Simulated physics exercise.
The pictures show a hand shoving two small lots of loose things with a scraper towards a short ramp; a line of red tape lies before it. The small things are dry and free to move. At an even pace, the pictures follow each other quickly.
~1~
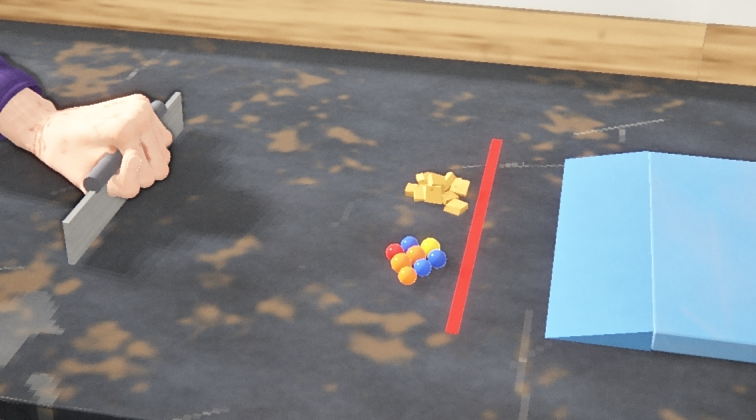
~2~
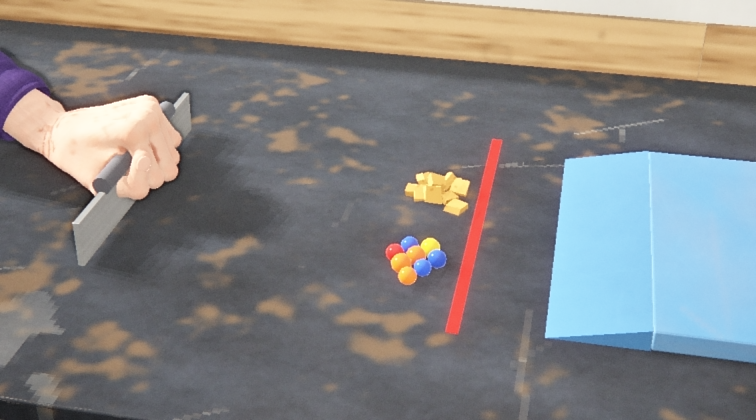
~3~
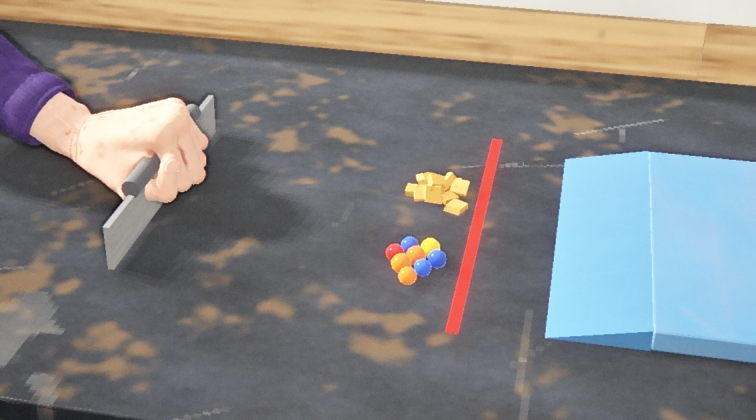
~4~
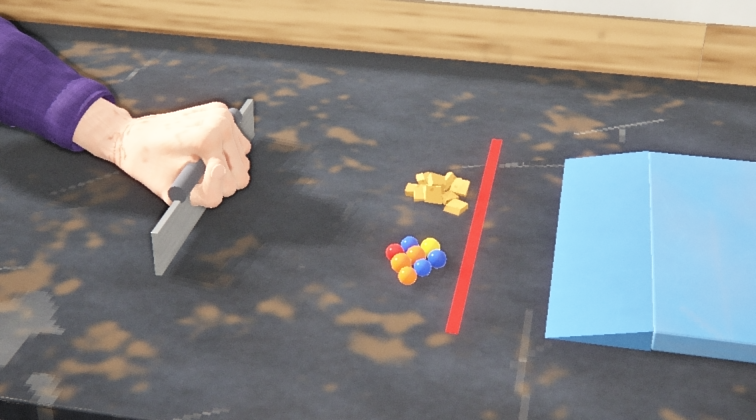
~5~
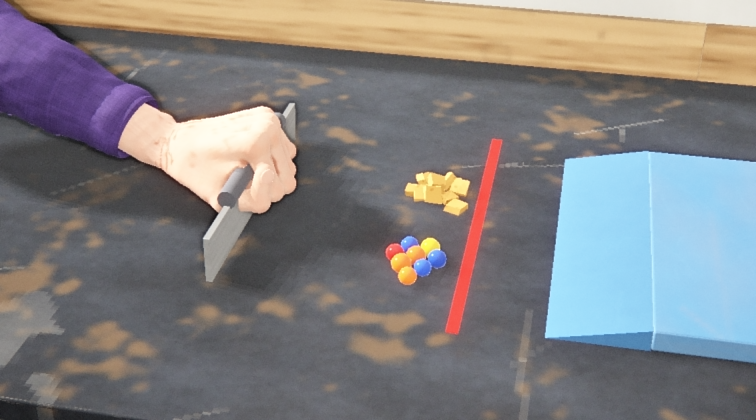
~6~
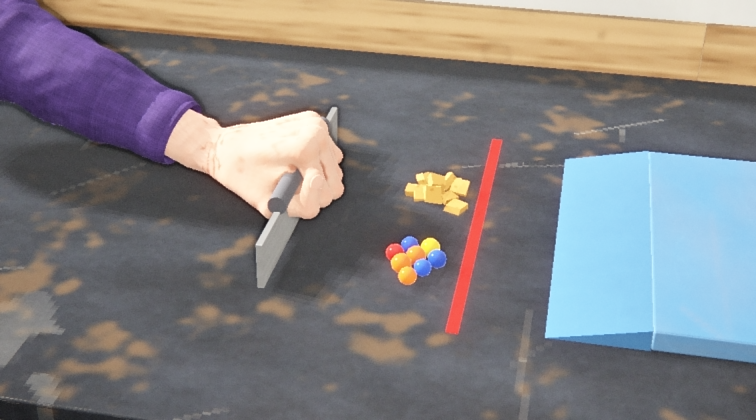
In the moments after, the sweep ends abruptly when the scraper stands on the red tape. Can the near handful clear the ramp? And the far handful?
As it turns out, the near handful puts pieces on top and the Far handful cannot climb the slope.
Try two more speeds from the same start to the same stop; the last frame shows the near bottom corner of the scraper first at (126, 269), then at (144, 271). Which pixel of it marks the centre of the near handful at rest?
Lab note: Resting centre (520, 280) for the first pace, (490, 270) for the second.
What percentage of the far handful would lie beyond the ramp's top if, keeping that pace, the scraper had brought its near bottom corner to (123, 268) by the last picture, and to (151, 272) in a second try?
Try 1: Around 0 percent; try 2: Around 0 percent.
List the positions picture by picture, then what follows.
In the first picture, scraper (78, 231), at rest; red tape (495, 148); top of the ramp (653, 317); near handful (416, 256), a few glass marbles; far handful (438, 191), a few cereal squares.
In the second picture, scraper (87, 232); far handful (438, 191).
In the third picture, scraper (117, 236); near handful (416, 256).
In the fourth picture, scraper (164, 241); far handful (438, 191).
In the fifth picture, scraper (215, 247); near handful (416, 256).
In the sixth picture, scraper (266, 253); red tape (495, 148); top of the ramp (653, 317); near handful (416, 256); far handful (438, 191).
Then, 0.13 s later than the last frame, scraper still moving, near (408, 180); near handful every one short of the ramp; far handful every one short of the ramp.
Then, 0.27 s later than the last frame, scraper stopped at the red tape; near handful roughly a quarter on the ramp, the larger part short of the ramp; far handful every one short of the ramp.
Then, 0.55 s later than the last frame, scraper stopped at the red tape; near handful the larger part past the top, about a tenth on the ramp; far handful roughly two thirds on the ramp, roughly a third short of the ramp.
When it is over, scraper stopped at the red tape; near handful the larger part past the top, about a tenth short of the ramp; far handful not one past the top, roughly two thirds on the ramp, roughly a third short of the ramp.
